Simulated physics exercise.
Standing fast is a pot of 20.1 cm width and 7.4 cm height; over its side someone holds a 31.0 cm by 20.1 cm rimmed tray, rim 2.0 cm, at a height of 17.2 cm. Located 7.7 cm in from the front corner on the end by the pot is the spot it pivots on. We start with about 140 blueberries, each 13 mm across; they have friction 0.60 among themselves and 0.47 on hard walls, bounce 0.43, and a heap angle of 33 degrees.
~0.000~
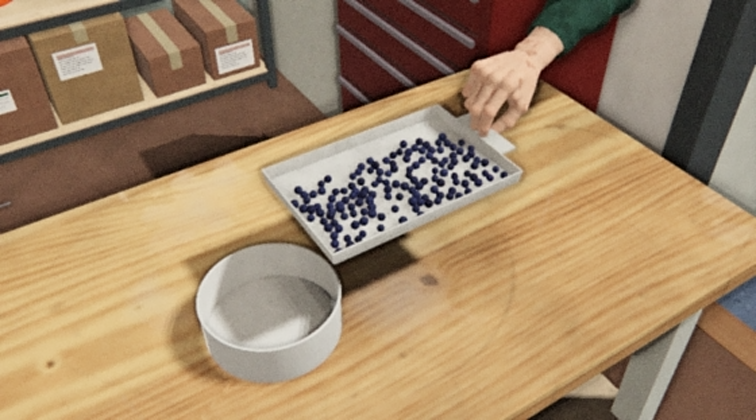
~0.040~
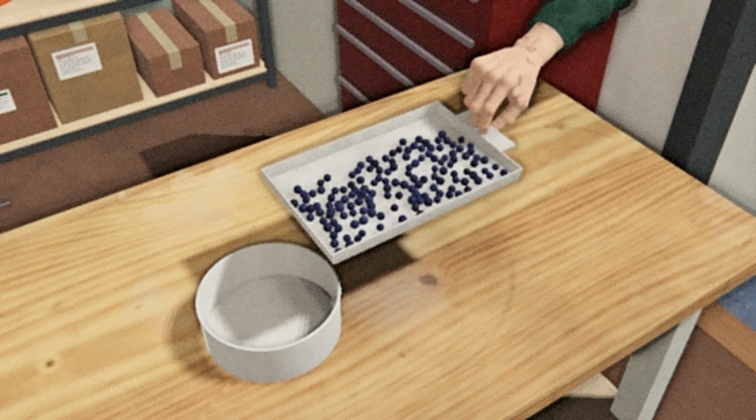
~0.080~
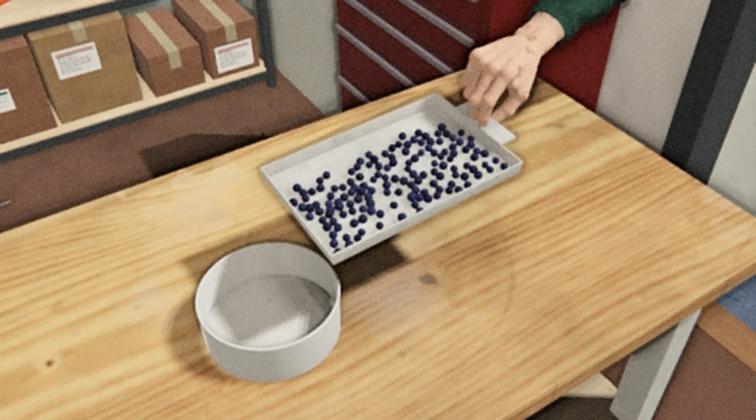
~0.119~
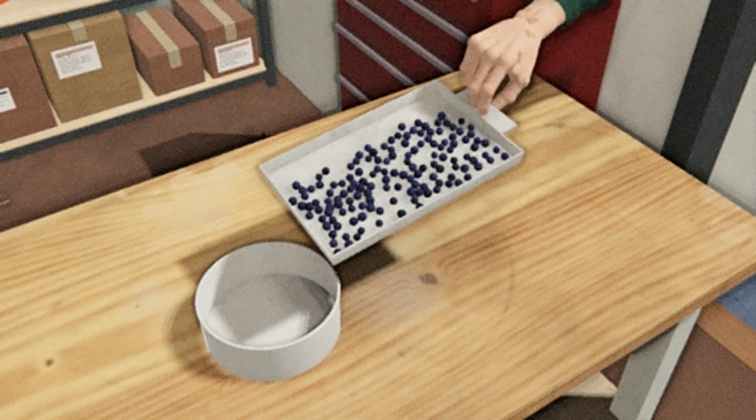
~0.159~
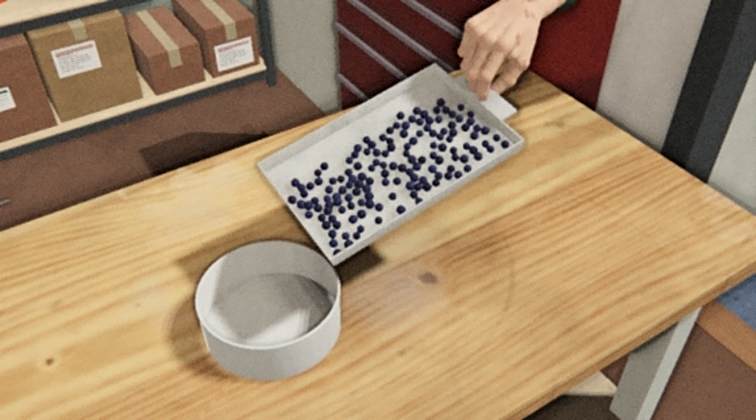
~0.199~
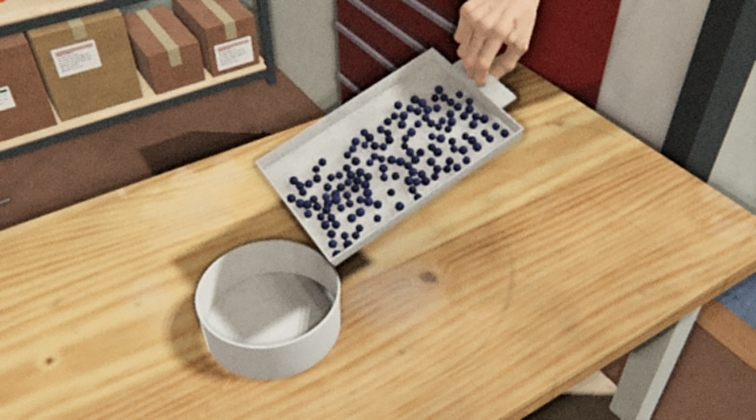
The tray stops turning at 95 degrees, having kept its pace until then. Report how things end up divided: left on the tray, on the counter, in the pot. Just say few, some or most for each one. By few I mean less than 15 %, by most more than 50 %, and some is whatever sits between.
I would say tray few, counter some, pot most.
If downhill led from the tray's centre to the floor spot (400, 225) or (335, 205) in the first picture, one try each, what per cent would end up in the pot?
That would be close to 15 per cent and then close to 90 per cent.
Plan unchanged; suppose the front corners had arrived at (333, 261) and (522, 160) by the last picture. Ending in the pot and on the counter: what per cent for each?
That works out as pot 15 and counter 85.
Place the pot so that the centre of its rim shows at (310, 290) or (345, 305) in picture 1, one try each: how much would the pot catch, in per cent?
That gives roughly 85 per cent and then 80 per cent.
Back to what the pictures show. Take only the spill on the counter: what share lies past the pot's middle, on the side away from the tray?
Near 40 in a hundred.
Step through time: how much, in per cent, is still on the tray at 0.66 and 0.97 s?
About 95, 15.
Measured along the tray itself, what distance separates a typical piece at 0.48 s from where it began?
About 6 cm.
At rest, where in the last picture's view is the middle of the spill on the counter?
Around (328, 388).
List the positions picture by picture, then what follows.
Tray tilt 0 degrees, front corners at (334, 253) and (520, 171); middle of the pieces at (396, 184); pot at (269, 293), in the first frame.
Tray tilt 1 degrees, front corners at (333, 253) and (519, 168); middle of the pieces at (395, 183), in the second frame.
Tray tilt 4 degrees, front corners at (332, 254) and (520, 162), lowest corner left front; middle of the pieces at (395, 179), in the third frame.
Tray tilt 8 degrees, front corners at (332, 255) and (520, 152), lowest corner left front; middle of the pieces at (394, 173), in the fourth frame.
Tray tilt 14 degrees, front corners at (331, 257) and (521, 140), lowest corner left front; middle of the pieces at (393, 166), in the fifth frame.
Tray tilt 19 degrees, front corners at (331, 258) and (520, 129), lowest corner left front; middle of the pieces at (391, 160); pot at (268, 290). The tray's pace is about 135 degrees a second, in the sixth frame.
After 0.48 s, tilt 57 degrees; the tray holds 100 %, the pot 0 %.
After 0.66 s, tilt 82 degrees; the tray holds 95 %, the pot 0 %.
After 0.97 s, tilt 95 degrees; the tray holds 15 %, the pot 50 %.
By 2.0 s all is still; tray 0 %, counter 30 %, pot 70 %.
